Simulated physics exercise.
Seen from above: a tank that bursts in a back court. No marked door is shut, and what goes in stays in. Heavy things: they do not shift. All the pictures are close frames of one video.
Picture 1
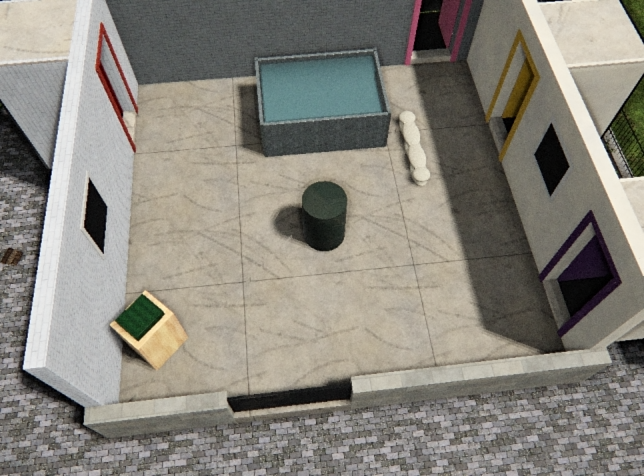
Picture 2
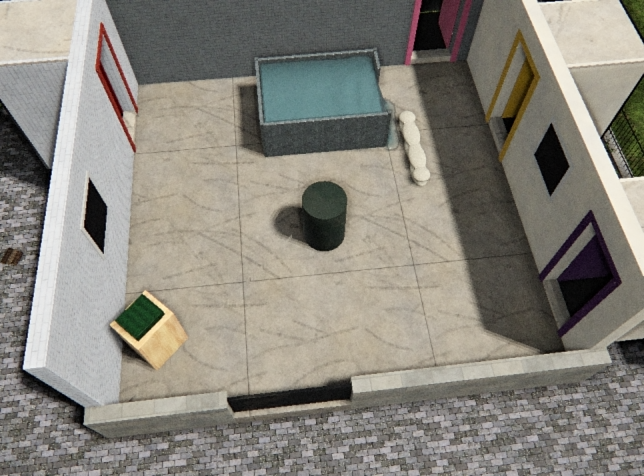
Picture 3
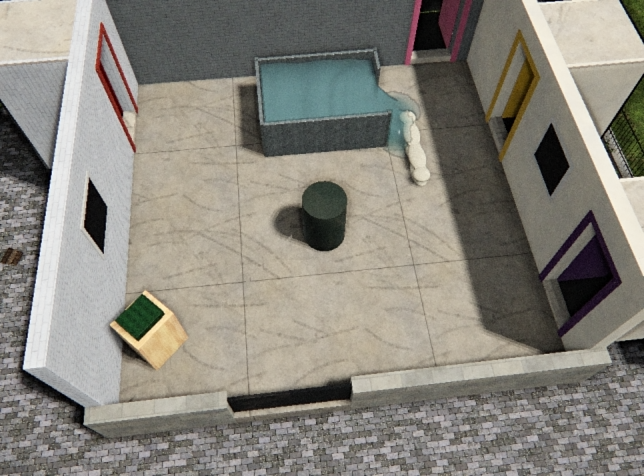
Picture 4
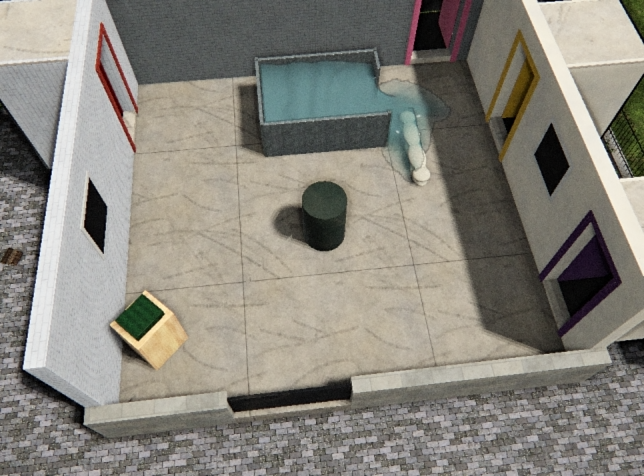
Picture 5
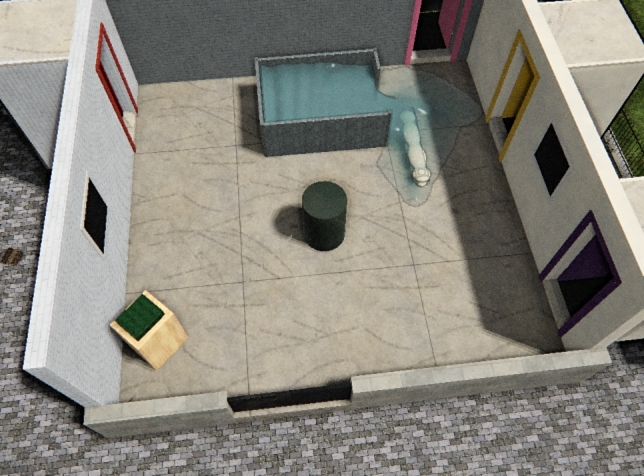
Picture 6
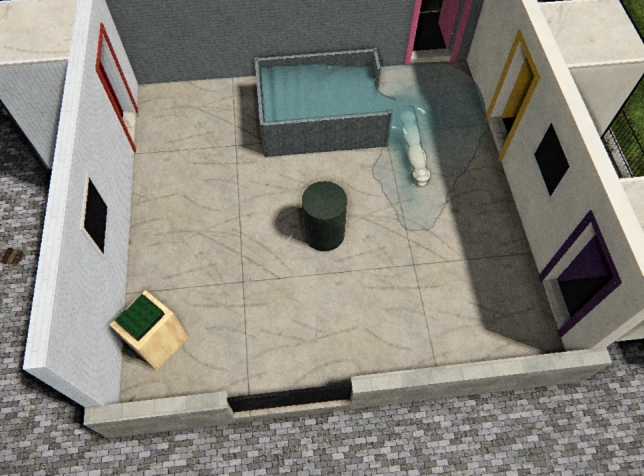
In a walled back court seen from above, a tank of still water stands near the rear wall. Water starts pouring out at its right side, runs around a pale, lumpy object, and spreads across the paving toward the right wall and the front in a widening, clear sheet.
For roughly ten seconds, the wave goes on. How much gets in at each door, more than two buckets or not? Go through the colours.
The yellow door gets more than two; the purple door gets more than two; the pink door gets more than two; the red door gets two buckets or less.
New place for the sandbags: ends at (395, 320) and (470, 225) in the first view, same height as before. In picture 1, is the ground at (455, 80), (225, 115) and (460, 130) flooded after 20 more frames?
Results in turn: Reached, then unreached, then reached.
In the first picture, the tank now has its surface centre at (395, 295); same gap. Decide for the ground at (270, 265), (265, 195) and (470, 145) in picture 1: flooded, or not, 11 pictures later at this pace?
Points in turn: Not reached; not reached; inundated.
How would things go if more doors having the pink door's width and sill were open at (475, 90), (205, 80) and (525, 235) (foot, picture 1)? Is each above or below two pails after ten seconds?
Well, the first is above the limit, the next is below the limit, and the last is below the limit.
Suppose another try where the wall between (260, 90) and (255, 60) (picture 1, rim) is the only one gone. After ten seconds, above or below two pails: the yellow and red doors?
As far as I can tell, yellow doesn't reach the threshold while red surpasses the threshold.
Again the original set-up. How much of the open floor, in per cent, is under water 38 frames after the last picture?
It comes to 65 per cent.
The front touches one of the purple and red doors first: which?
Clearly the purple-painted one.
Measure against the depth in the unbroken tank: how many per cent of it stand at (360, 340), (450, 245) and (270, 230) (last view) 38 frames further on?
Around 12, 6 and 0 %.
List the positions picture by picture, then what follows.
Still water in the water tank at (321, 89), in the first picture.
The front is at (388, 149), out from the gap at (380, 111), in the second picture.
Water pours out at (379, 113) and has run to (405, 155), in the third picture.
Water pours out at (379, 114) and has run to (411, 179), in the fourth picture.
The front is at (478, 109), out from the gap at (379, 114), in the fifth picture.
Water pours out at (379, 114) and has run to (428, 224), in the sixth picture.
A moment on, water covers 25 % of the floor; the yellow door over two buckets in, the purple door not reached, the pink door under two buckets in, the red door not reached.
Next, water covers 40 % of the floor; the yellow door over two buckets in, the purple door wet at the sill, nothing in, the pink door over two buckets in, the red door not reached.
Then, water covers 50 % of the floor; the yellow door far over two buckets in, the purple door wet at the sill, nothing in, the pink door far over two buckets in, the red door not reached.
Later, water covers 65 % of the floor; the yellow door far over two buckets in, the purple door under two buckets in, the pink door far over two buckets in, the red door wet at the sill, nothing in.
In the end, water covers 95 % of the floor; the yellow door far over two buckets in, the purple door far over two buckets in, the pink door far over two buckets in, the red door wet at the sill, nothing in.
